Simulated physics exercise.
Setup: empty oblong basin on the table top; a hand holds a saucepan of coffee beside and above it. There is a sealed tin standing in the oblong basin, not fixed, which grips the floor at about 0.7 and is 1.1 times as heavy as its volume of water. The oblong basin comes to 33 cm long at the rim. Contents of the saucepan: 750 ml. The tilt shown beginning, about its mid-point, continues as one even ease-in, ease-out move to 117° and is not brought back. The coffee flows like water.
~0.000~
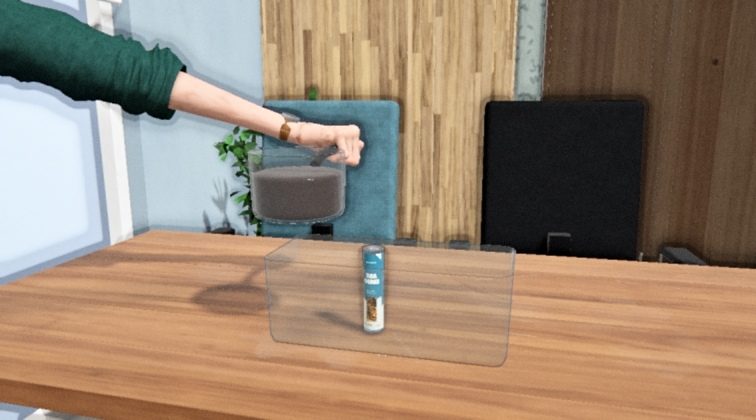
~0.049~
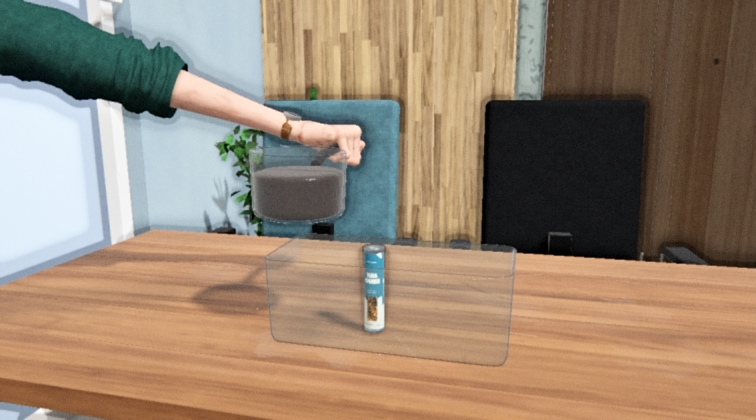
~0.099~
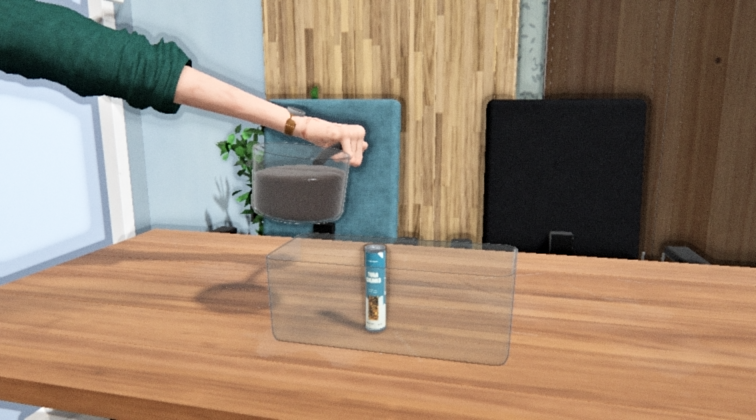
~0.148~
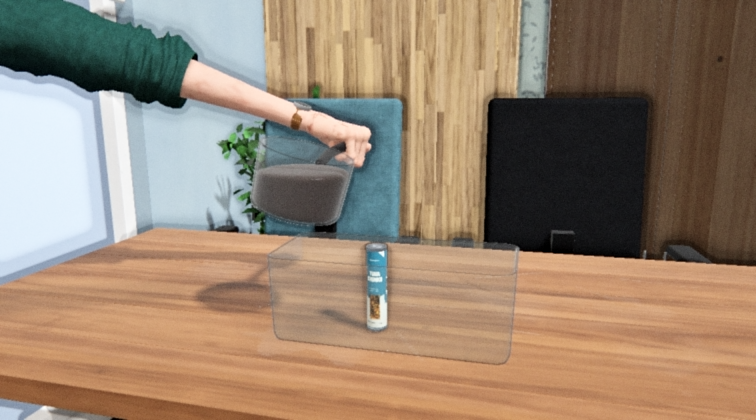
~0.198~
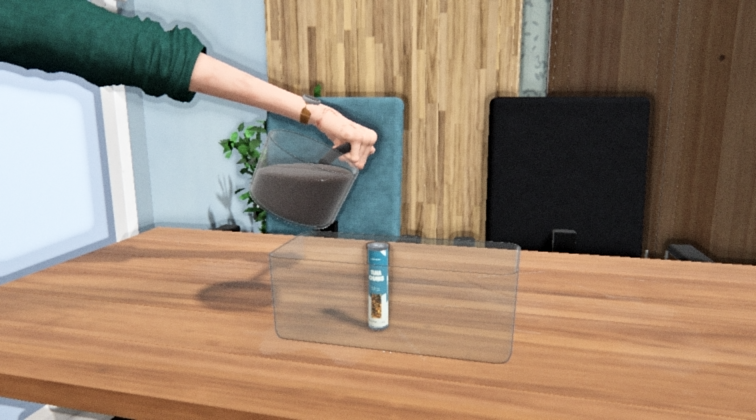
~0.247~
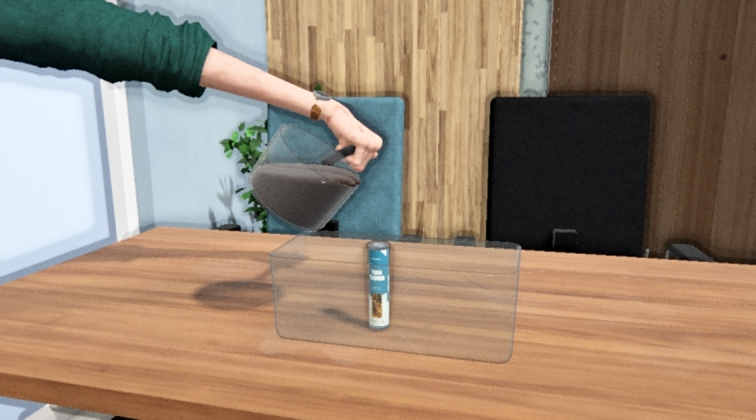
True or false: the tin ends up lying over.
True.
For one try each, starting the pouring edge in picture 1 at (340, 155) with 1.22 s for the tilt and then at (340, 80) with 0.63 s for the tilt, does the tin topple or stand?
In the first try it remains standing; in the second it comes down.
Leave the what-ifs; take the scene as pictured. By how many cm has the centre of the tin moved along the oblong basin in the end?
Roughly 9.5 cm.
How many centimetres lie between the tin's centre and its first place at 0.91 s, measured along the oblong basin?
Around 5 cm.
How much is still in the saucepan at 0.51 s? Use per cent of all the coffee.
Some 30 % of it is still there.
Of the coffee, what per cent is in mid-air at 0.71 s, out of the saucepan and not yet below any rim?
Estimated airborne part: Roughly 3 per cent.
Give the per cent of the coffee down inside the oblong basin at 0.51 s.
I'd estimate some 44 percent of the liquid.
Then, 0.51 s in, the tilt is 107° and 31 per cent is still to pour; the tin stands where it began.
Then, 0.71 s in, the tilt is 117° and 4 per cent is still to pour; the tin leans 5°.
Then, 0.91 s in, the tilt is 117° and 0 per cent is still to pour; the tin leans 37°.
Then, 1.13 s in, the tilt is 117° and 0 per cent is still to pour; the tin lies on its side.
Finally, the tin lies on its side.
